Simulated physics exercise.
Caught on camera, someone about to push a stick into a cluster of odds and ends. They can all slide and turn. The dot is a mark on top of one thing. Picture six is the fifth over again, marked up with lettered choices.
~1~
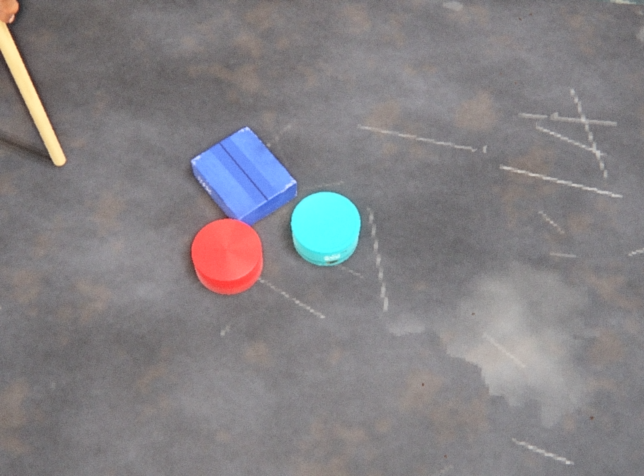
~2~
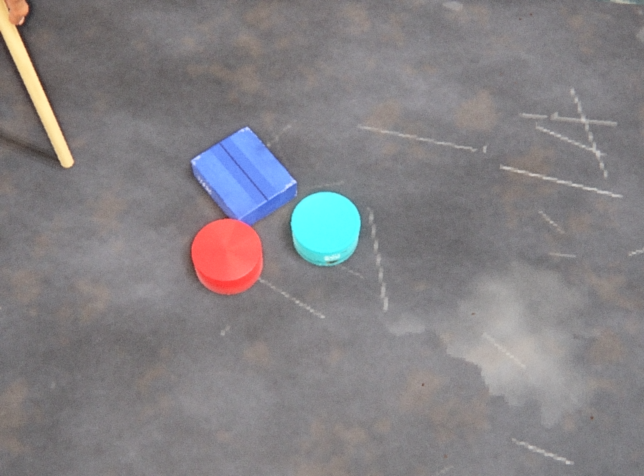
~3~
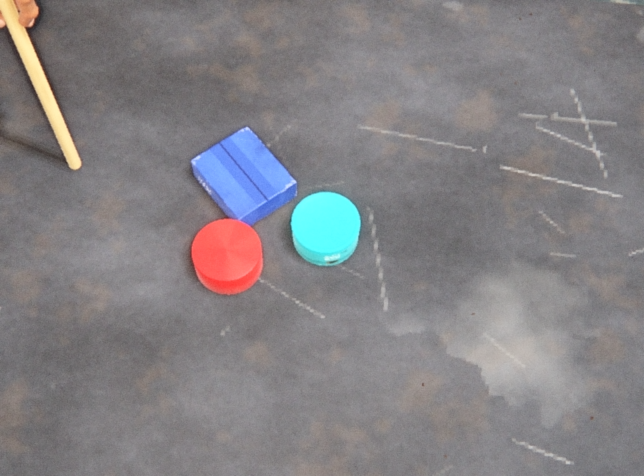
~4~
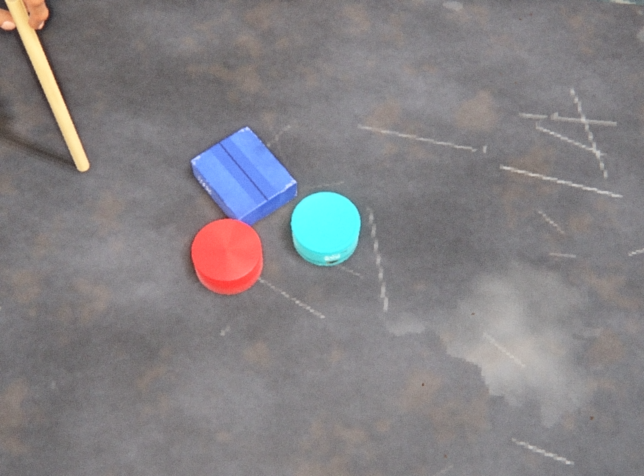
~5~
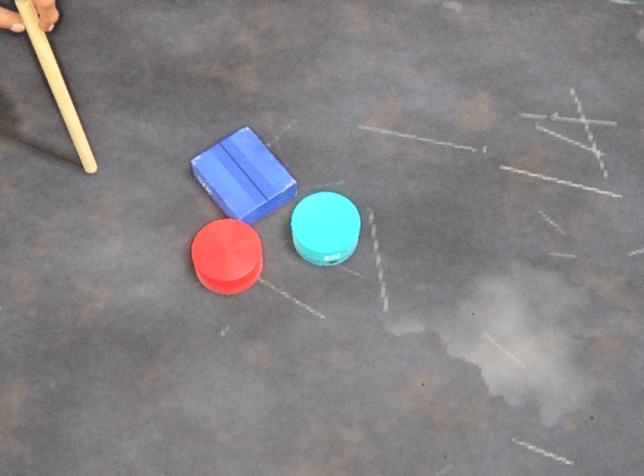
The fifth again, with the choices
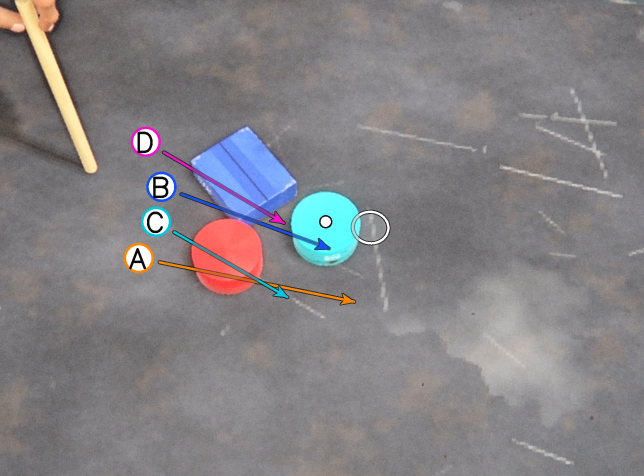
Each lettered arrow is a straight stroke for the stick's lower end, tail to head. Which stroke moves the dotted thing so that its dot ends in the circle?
The dot ends in the ring with B.
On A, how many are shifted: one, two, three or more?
Two.
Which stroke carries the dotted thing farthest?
D.
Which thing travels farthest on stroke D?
The blue box.
On the marked copy, A from (159, 262) to (354, 302); B from (181, 194) to (329, 248); C from (174, 232) to (288, 297); D from (164, 152) to (284, 223); the ring at (371, 227); the white dot at (326, 222).
Taking B. A third of the way, foot of the stick (234, 214); turquoise jar (326, 230); blue box (255, 177).
Two thirds of the way, foot of the stick (288, 234); turquoise jar (326, 230); blue box (262, 175).
When it is over, foot of the stick (329, 249); turquoise jar (368, 234); blue box (262, 175); the dot on the turquoise jar is in the ring.
As for the rest, A leaves the dotted thing at (349, 212); C leaves the dotted thing at (326, 230); D leaves the dotted thing at (396, 250).
